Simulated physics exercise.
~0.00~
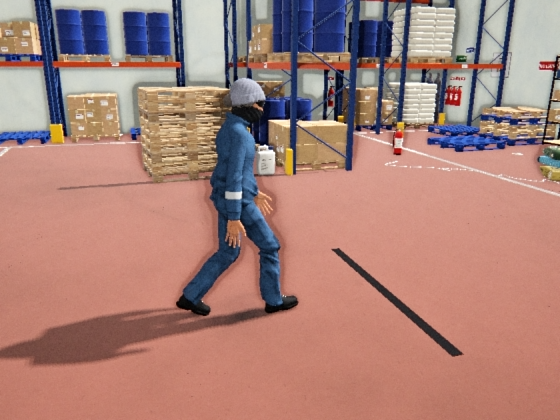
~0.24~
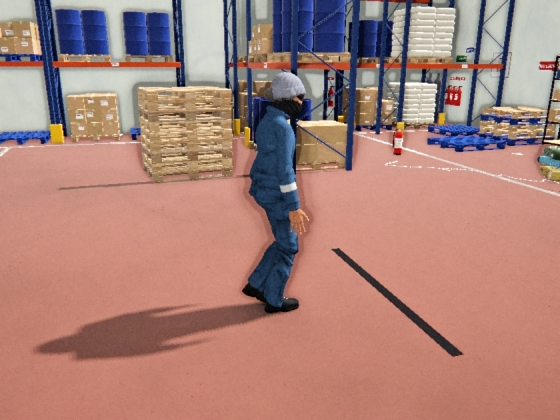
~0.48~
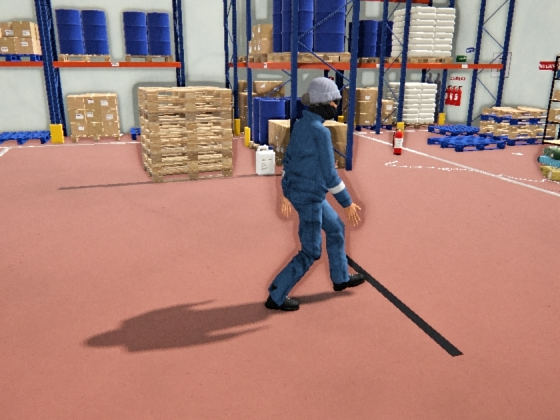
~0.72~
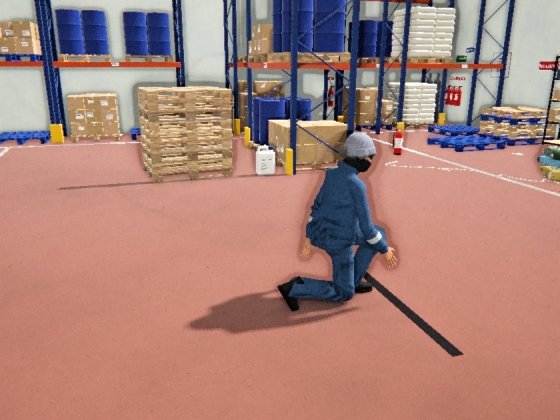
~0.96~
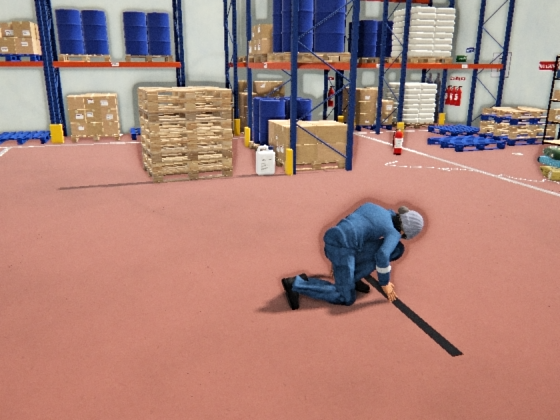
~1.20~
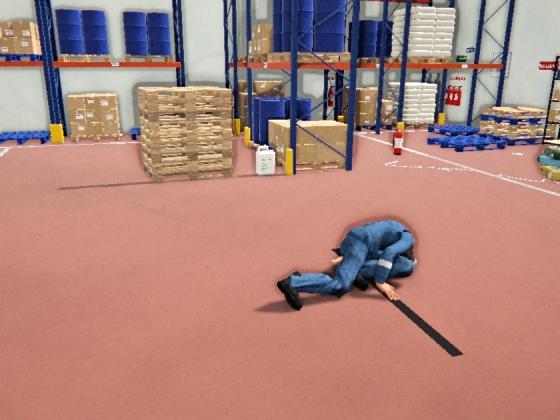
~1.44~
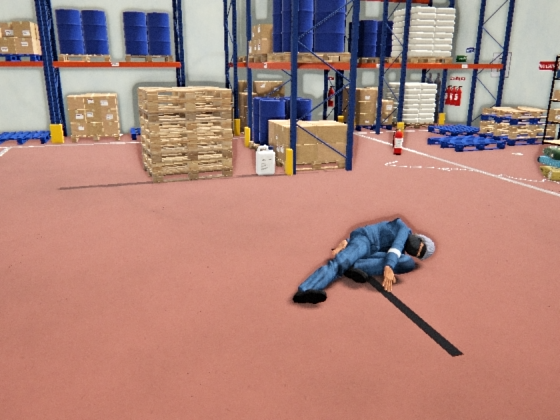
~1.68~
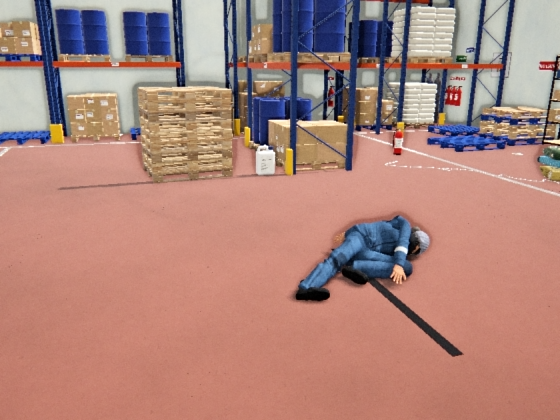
Worker in blue coveralls walking right across a warehouse floor, dropping to the knees, slumping forward and lying across a black strip.
